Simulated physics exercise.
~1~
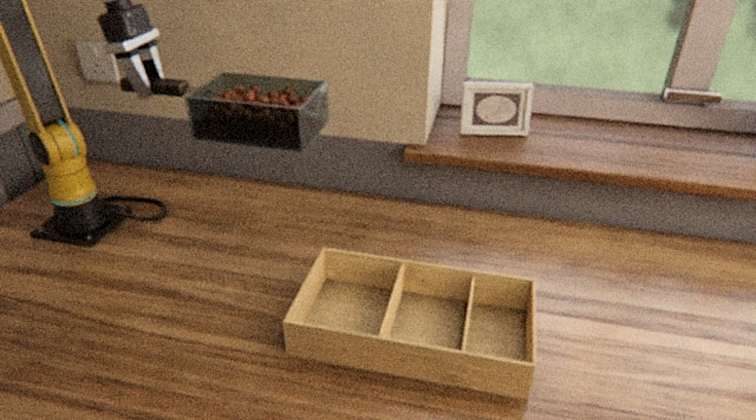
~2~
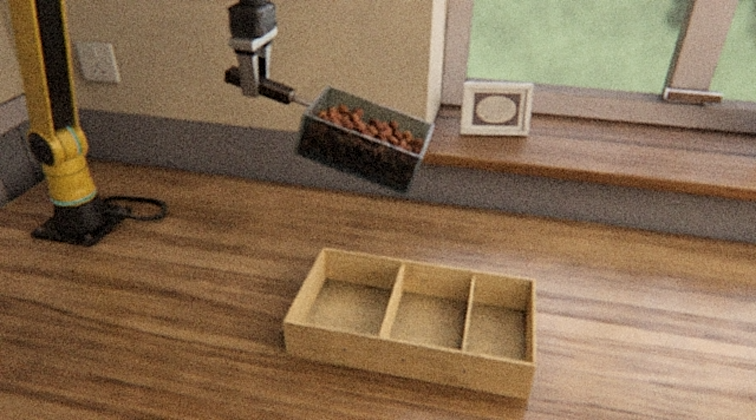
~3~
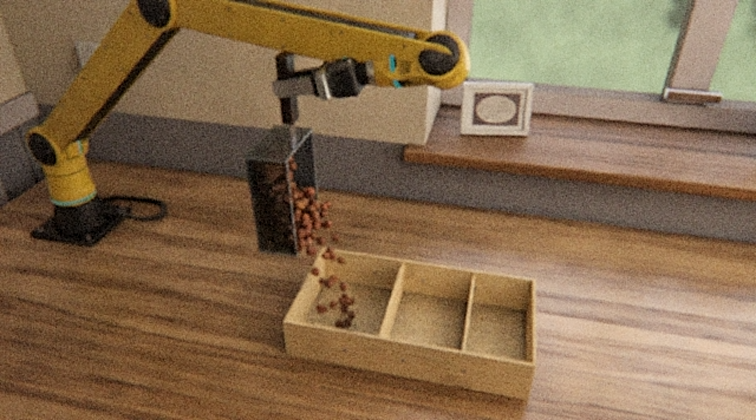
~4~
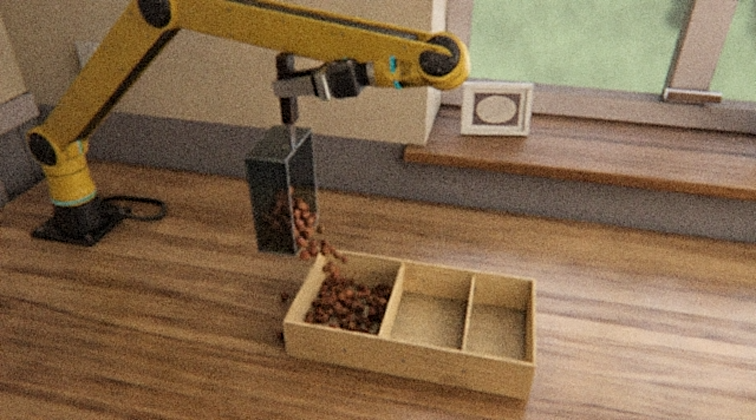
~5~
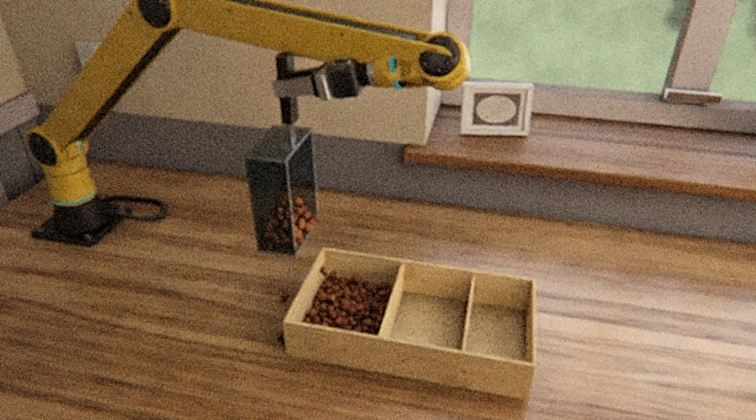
On a wooden worktop beside a window with a small framed picture on its sill, a yellow robot arm holds a clear, open box of reddish-brown hazelnuts above a wooden tray with three compartments. The arm carries the box to the right, beginning to tip it. It then swings the box back left and lower, turning it upright on its end beside the tray. Nuts tumble out into the left compartment and pile up there. Finally the flow stops, leaving that compartment well filled, the other two empty, and some nuts still in the box.
